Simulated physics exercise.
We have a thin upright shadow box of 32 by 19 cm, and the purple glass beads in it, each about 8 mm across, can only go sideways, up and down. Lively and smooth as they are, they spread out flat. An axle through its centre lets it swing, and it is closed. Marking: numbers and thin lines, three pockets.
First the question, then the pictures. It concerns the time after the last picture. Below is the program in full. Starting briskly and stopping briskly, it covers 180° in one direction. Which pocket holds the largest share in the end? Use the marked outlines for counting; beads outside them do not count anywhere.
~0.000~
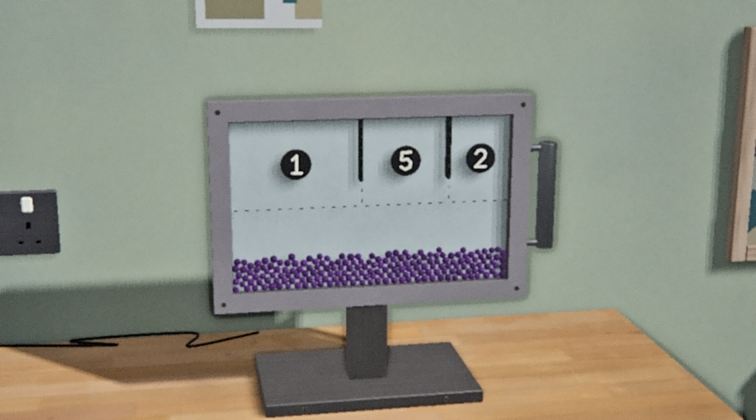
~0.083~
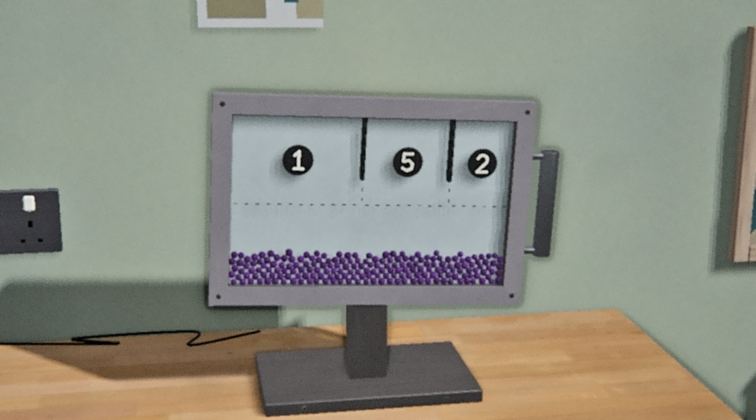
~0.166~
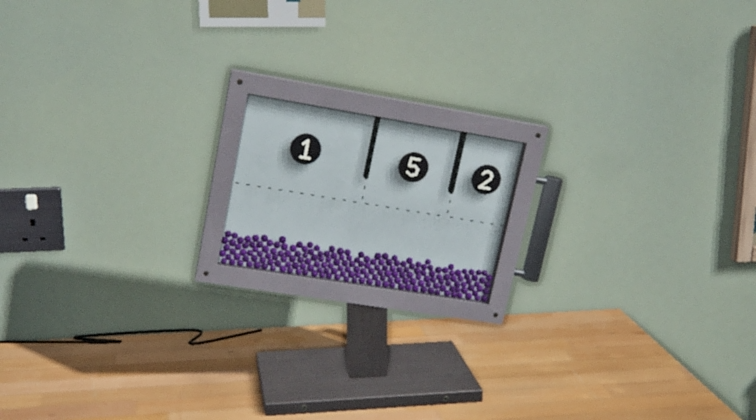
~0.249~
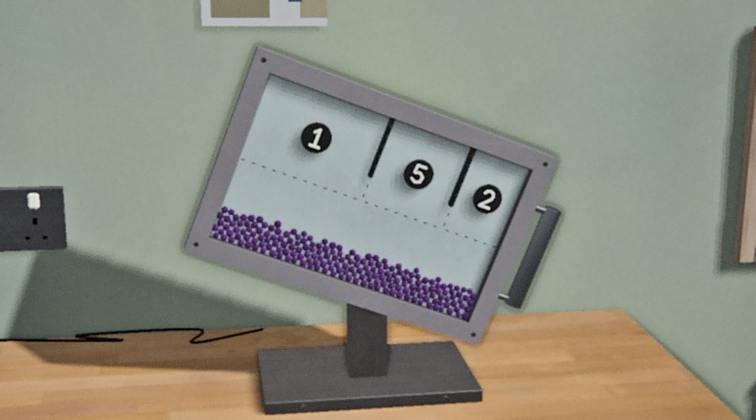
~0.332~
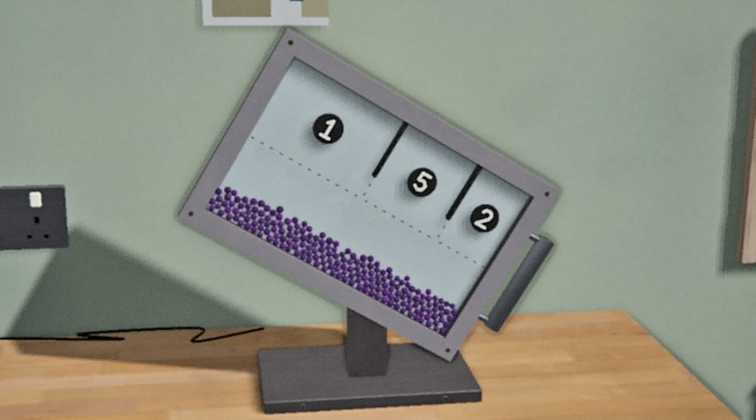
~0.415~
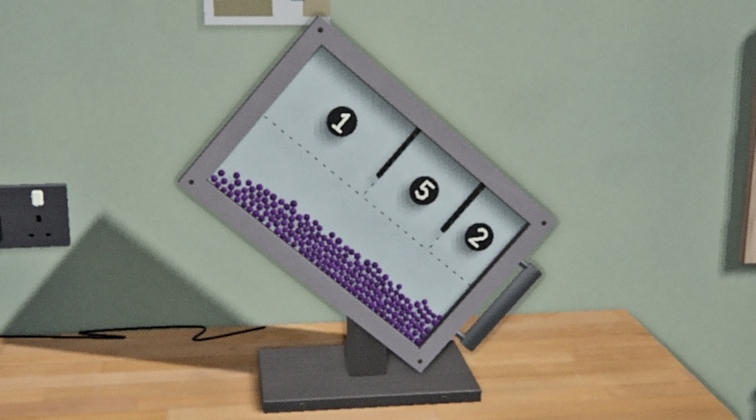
The pocket marked 2.
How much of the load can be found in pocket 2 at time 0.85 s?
35 per cent.
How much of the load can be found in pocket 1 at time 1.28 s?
The share there is some 0 per cent.
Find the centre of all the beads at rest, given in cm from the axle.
It lies close to 9 centimetres left and 6 centimetres below.
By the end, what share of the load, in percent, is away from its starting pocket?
My reckoning puts it near 100 percent.
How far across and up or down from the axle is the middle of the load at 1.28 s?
The middle sits around 10 cm left of it and 8 cm below it.
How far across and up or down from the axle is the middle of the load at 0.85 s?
Left: About 2 cm; below: About 12 cm.
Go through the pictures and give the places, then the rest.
In the first picture, level; about 190 beads; beads centred (372, 269); top one (292, 257); no. 1 (296, 165), no. 2 (481, 158), no. 5 (406, 161).
In the second picture, turned 3° clockwise; beads centred (369, 269); top one (234, 255).
In the third picture, turned 11° clockwise; beads centred (359, 268); top one (228, 234); wall ends (366, 176), (451, 191).
In the fourth picture, turned 21° clockwise; beads centred (348, 265); top one (225, 210).
In the fifth picture, turned 31° clockwise; beads centred (340, 262); top one (228, 190).
In the sixth picture, turned 41° clockwise; beads centred (338, 262); top one (221, 173); no. 1 (342, 122), no. 2 (479, 237), no. 5 (424, 191).
After 0.85 s, it stands 93° clockwise; the beads' middle is 2 cm left of and 12 cm below the centre; no. 2, 35 %.
After 1.28 s, it stands 144° clockwise; the beads' middle is 10 cm left of and 8 cm below the centre; no. 2, 60 %.
After 1.65 s, it stands 180° clockwise; the beads' middle is 12 cm left of and 3 cm below the centre; no. 2, 60 %, no. 5, 15 %.
All still by 2.9 s, it stands 180° clockwise; no. 1, 0 %, no. 2, 55 %, no. 5, 45 %.
